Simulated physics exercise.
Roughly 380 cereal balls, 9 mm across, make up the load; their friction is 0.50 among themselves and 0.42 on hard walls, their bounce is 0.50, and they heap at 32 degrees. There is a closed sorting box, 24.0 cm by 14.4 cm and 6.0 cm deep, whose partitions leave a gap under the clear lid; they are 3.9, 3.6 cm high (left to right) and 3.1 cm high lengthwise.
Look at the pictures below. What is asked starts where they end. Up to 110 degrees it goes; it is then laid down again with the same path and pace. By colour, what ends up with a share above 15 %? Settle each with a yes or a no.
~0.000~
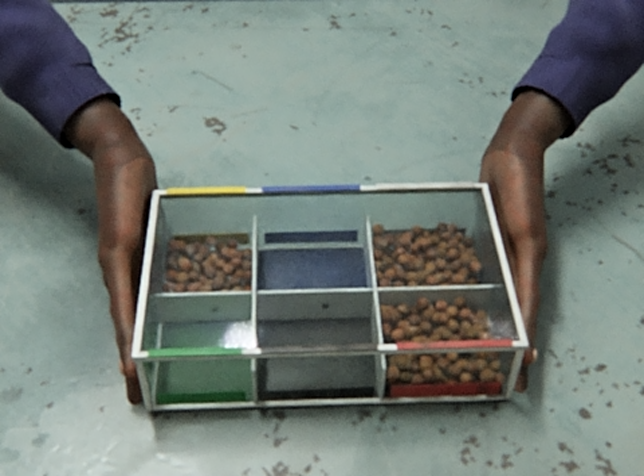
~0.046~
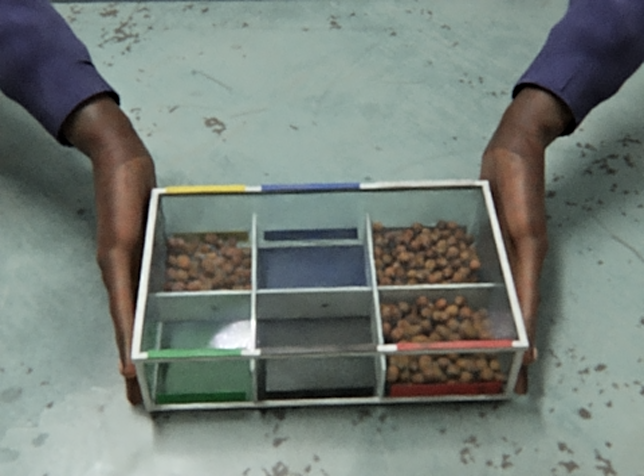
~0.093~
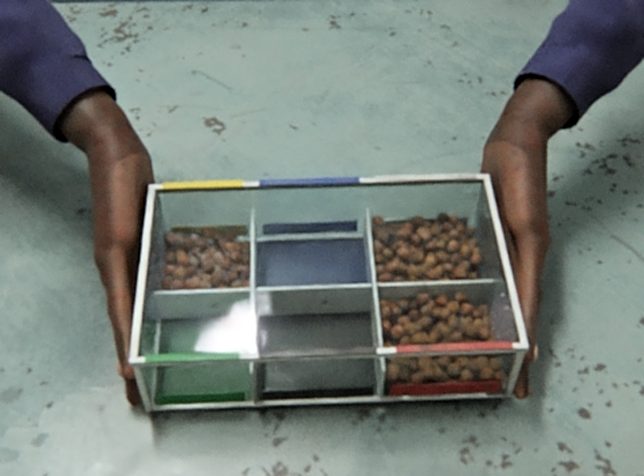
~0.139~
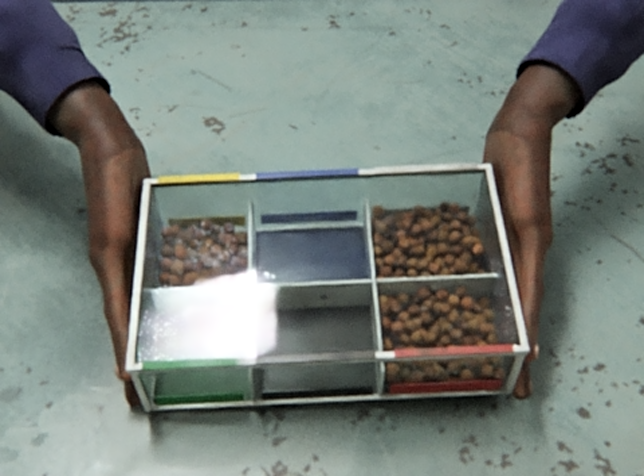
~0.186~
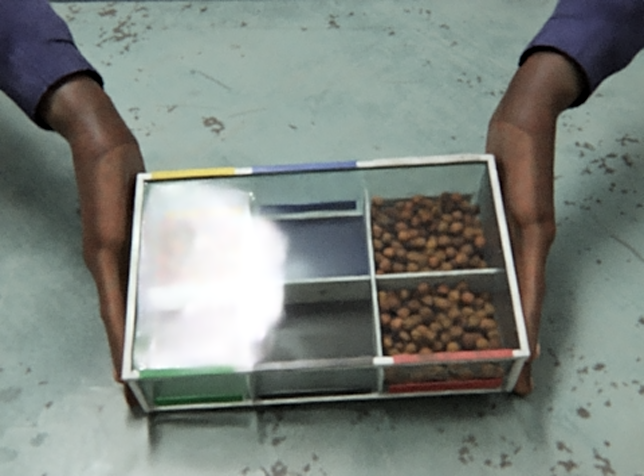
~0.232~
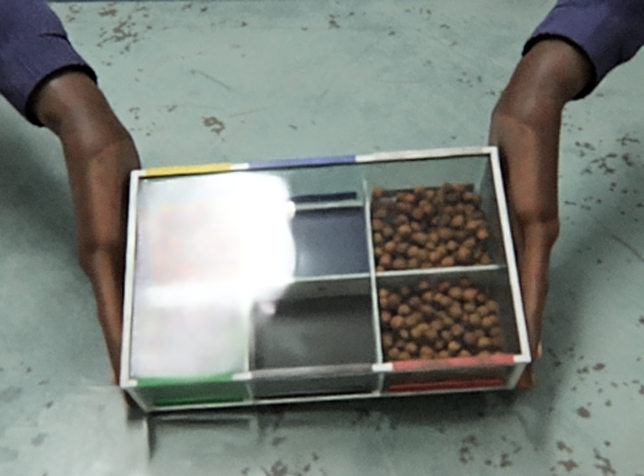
For red, yes; for blue, no; for green, yes; for yellow, no; for white, no; for black, yes.
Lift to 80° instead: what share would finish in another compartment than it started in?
It would come to about 30 per cent.
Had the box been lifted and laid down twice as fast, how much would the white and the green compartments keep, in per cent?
I'd say white 0 percent, green 25 percent.
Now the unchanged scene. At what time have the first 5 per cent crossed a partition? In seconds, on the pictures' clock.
Around 0.85 seconds.
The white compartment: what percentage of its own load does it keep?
I'd put it at roughly 0 per cent.
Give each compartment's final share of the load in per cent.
Per cent by compartment - red 50, blue 0, green 25, yellow 0, white 0, black 20.
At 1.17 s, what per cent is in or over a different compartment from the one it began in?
About 45 percent.
After 1.17 s, tilt 110 degrees; red 50 %, green 15 %, yellow 10 %, white 15 %, black 10 %.
After 1.79 s, tilt 49 degrees; red 50 %, green 25 %, black 20 %.
After 2.47 s, tilt 0 degrees; red 50 %, green 25 %, black 20 %.
At rest (3.0 s), red 50 %, blue 0 %, green 25 %, yellow 0 %, white 0 %, black 20 %.
